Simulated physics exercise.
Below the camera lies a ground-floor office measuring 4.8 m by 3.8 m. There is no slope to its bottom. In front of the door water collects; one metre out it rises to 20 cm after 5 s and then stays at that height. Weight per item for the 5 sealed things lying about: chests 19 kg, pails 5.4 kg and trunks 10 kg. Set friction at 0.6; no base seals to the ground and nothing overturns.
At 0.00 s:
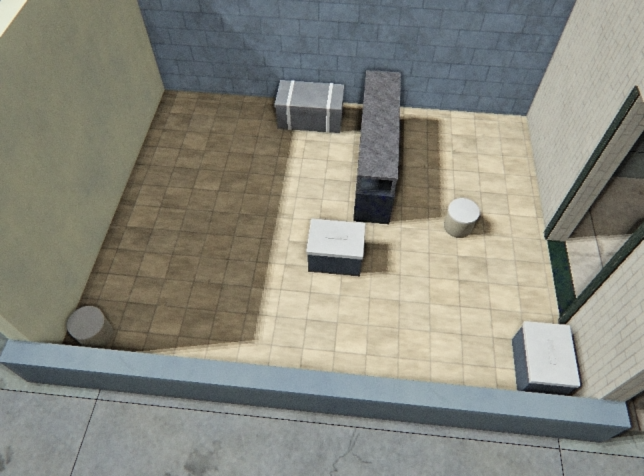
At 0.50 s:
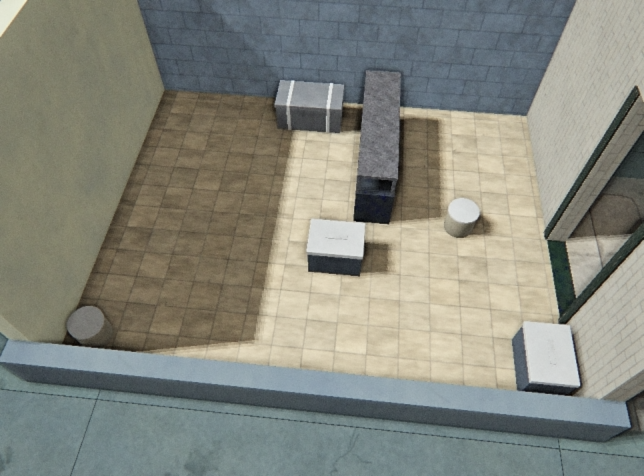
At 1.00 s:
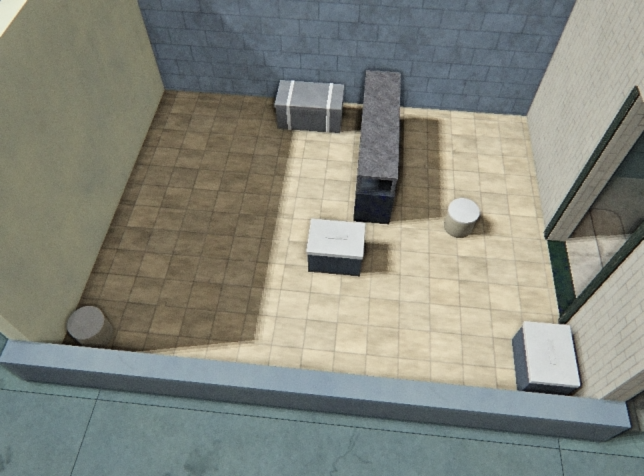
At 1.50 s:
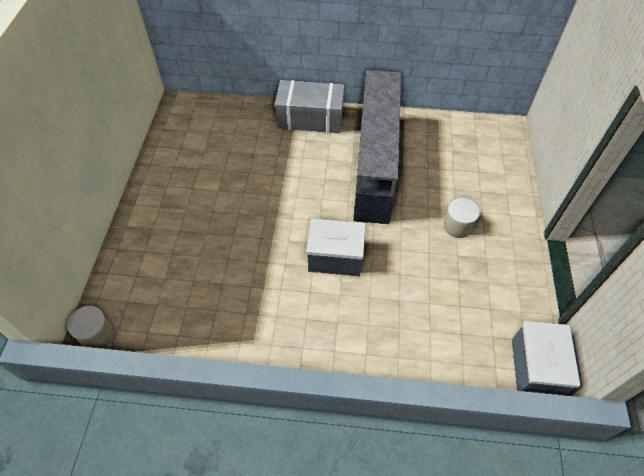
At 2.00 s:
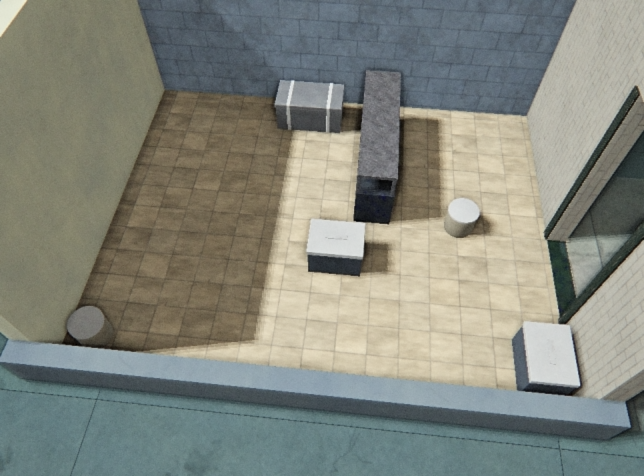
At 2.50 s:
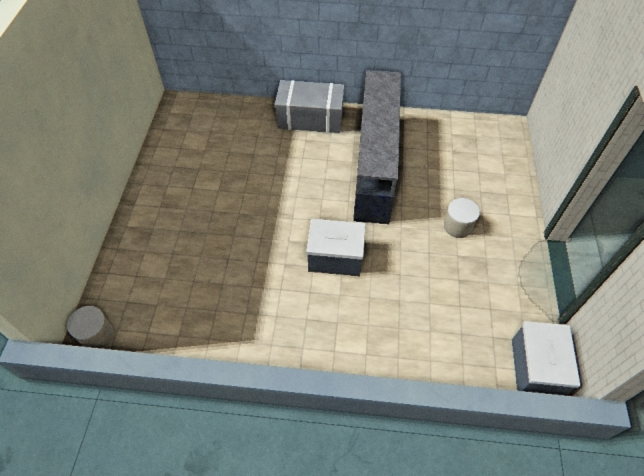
Water spreads over the grey pavement outside the low front wall, turning it blue-green, while the tiled room behind stays dry. It then shows beyond the doorway on the right, and finally a small, clear patch creeps over the sill onto the floor, with the boxes and round containers staying still.
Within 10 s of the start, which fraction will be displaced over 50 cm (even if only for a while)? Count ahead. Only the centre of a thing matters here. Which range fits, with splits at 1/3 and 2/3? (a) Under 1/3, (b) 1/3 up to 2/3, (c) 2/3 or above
b, 1/3 up to 2/3.
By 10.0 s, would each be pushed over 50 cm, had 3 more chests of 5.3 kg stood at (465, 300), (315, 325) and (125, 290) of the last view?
In that order: Past it, past it, past it.
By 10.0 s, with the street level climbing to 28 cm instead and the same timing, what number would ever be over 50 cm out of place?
That would make 3 of them.
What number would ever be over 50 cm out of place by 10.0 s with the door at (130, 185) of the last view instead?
You'd get 0 in that case.
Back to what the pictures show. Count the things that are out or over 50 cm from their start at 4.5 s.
0.
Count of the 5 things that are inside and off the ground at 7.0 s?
My tally comes to 0.
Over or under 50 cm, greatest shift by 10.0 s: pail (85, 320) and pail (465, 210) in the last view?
Result, in order: Exceeded / exceeded.
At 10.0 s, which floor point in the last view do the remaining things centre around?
Somewhere near (344, 220).
After 3.5 s 0 of 5 are over 50 cm from their spots; 0 afloat.
After 4.5 s 0 of 5 are over 50 cm from their spots; 0 afloat.
After 7.0 s 1 of 5 are over 50 cm from their spots; 0 afloat.
After 10.0 s 2 of 5 are over 50 cm from their spots, and 2 have been at some point; 1 afloat.
